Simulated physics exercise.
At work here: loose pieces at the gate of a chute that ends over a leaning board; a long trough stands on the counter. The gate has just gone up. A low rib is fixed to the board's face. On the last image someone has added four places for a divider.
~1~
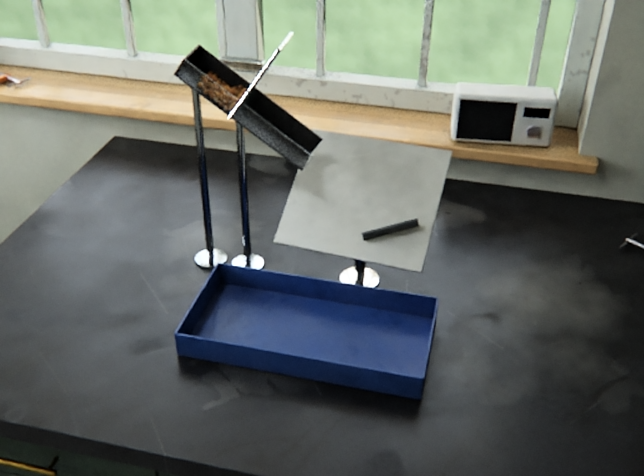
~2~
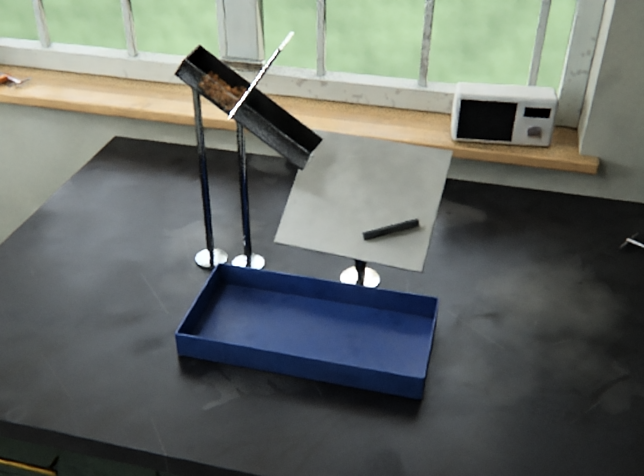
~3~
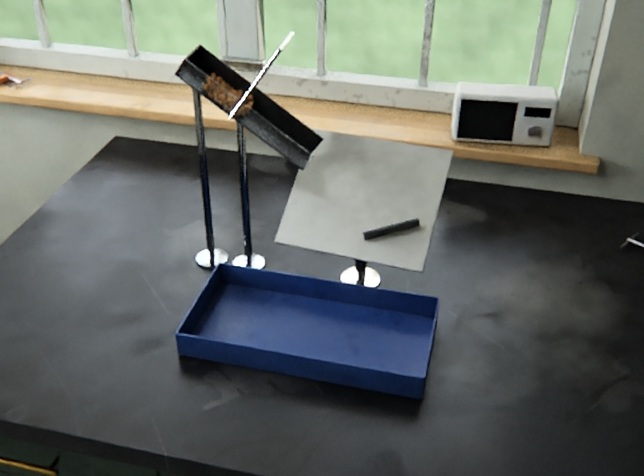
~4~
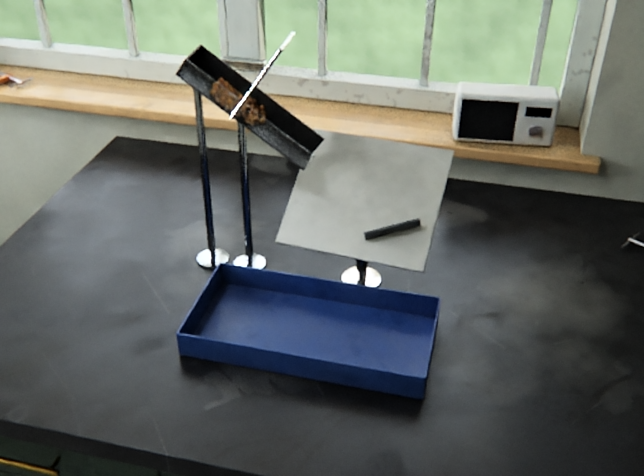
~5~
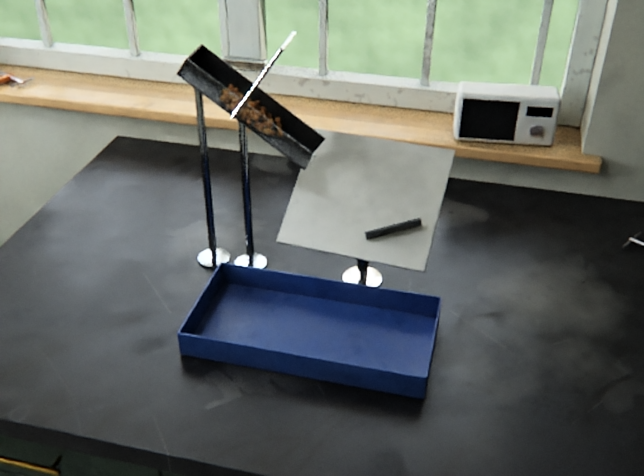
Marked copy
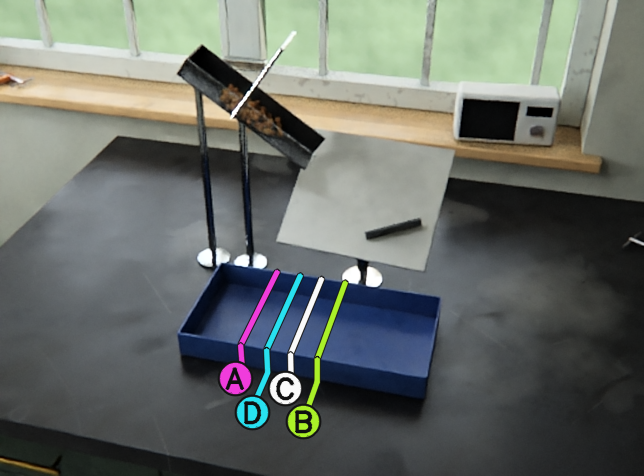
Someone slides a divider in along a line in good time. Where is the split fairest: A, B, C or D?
B.
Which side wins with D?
Right.
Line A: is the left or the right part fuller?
Right.
On the marked copy, line A crosses the front rim at (241, 344); line B crosses the front rim at (317, 358); line C crosses the front rim at (290, 353); line D crosses the front rim at (267, 349).
For line A, of what is caught, not one piece on the left of the divider, every piece on the right.
For line B, of what is caught, roughly half on the left of the divider, roughly half on the right.
For line C, of what is caught, about a tenth on the left of the divider, almost all on the right.
For line D, of what is caught, not one piece on the left of the divider, every piece on the right.
